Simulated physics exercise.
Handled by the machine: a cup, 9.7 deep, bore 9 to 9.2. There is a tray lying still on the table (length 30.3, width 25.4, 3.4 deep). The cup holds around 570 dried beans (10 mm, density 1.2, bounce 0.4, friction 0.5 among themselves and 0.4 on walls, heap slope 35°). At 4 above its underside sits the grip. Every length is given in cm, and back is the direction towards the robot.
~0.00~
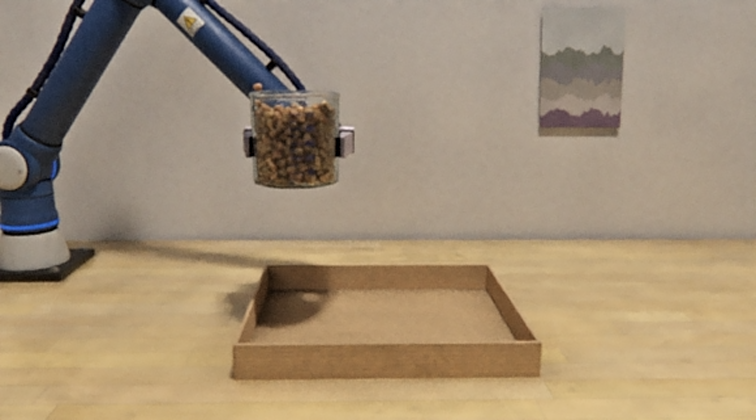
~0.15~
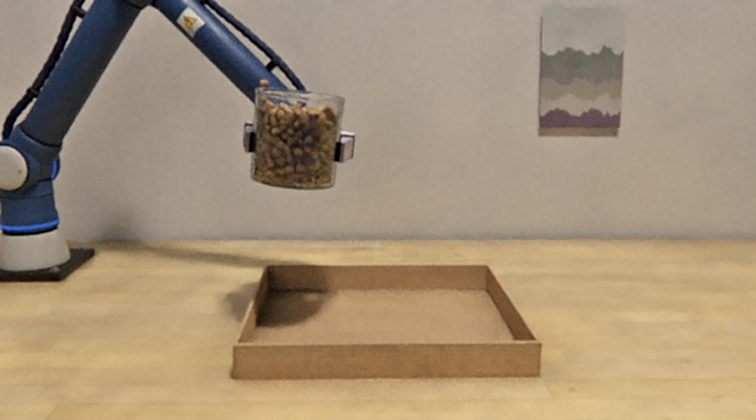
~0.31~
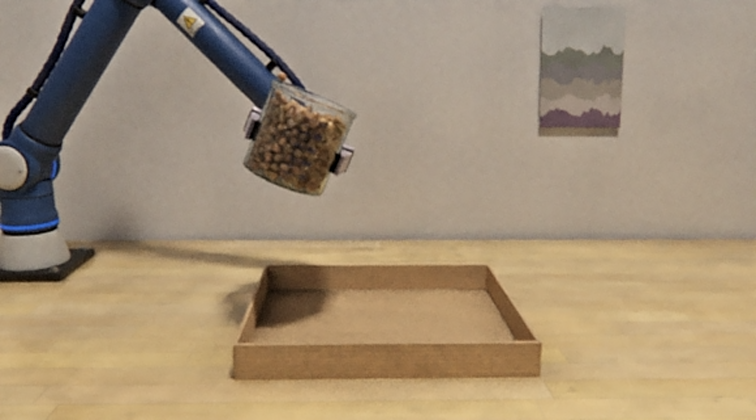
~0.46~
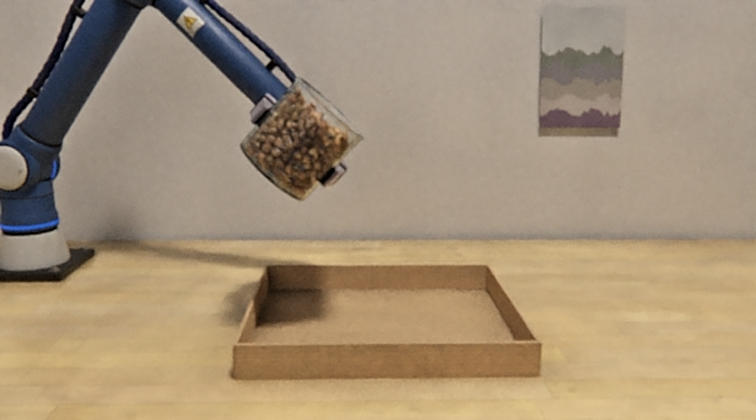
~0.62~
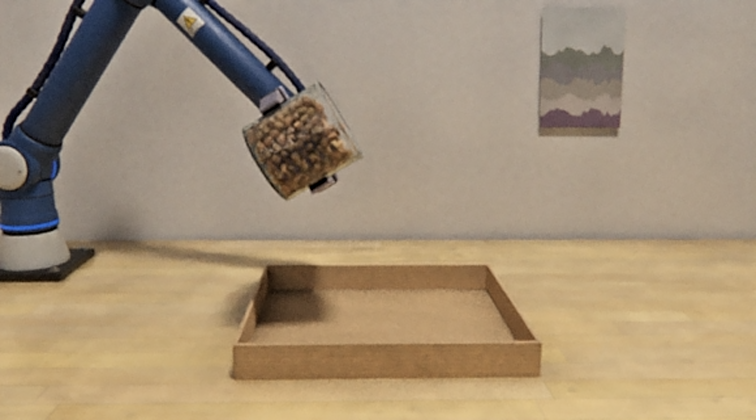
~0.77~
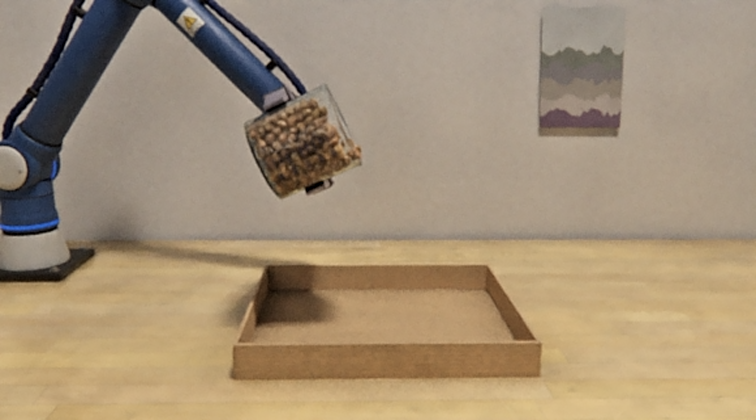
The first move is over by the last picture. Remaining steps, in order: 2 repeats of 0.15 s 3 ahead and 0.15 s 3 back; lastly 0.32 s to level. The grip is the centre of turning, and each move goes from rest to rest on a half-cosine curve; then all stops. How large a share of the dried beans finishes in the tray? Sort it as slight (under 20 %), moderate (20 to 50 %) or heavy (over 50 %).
It counts as slight.
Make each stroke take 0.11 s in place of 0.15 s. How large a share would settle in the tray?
Then about 25 per cent.
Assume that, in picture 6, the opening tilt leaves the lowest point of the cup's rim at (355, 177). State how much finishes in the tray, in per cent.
30 %.
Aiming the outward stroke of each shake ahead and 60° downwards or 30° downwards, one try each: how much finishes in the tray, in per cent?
You'd get some 5 per cent with the first setting and some 10 per cent with the second.
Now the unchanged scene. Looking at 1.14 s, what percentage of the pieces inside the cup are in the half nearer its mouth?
Around 45 percent.
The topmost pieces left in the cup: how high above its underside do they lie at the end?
The top sits some 9.5 cm up.
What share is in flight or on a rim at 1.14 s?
Roughly 3 percent.
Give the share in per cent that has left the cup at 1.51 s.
Around 15 percent at that moment.
After 1.14 s, tilted 65° forward, highest piece 25 above the table; 524 in the cup, 23 in the tray, 19 in flight or on a rim.
After 1.51 s, tilted 40° forward, highest piece 25 above the table; 491 in the cup, 71 in the tray, 4 in flight or on a rim.
After 1.89 s, level, highest piece 27 above the table; 490 in the cup, 76 in the tray.
After 2.94 s, level, highest piece 27 above the table; 490 in the cup, 76 in the tray.
In the end, 490 in the cup, 76 in the tray. That is 13 % in the tray.
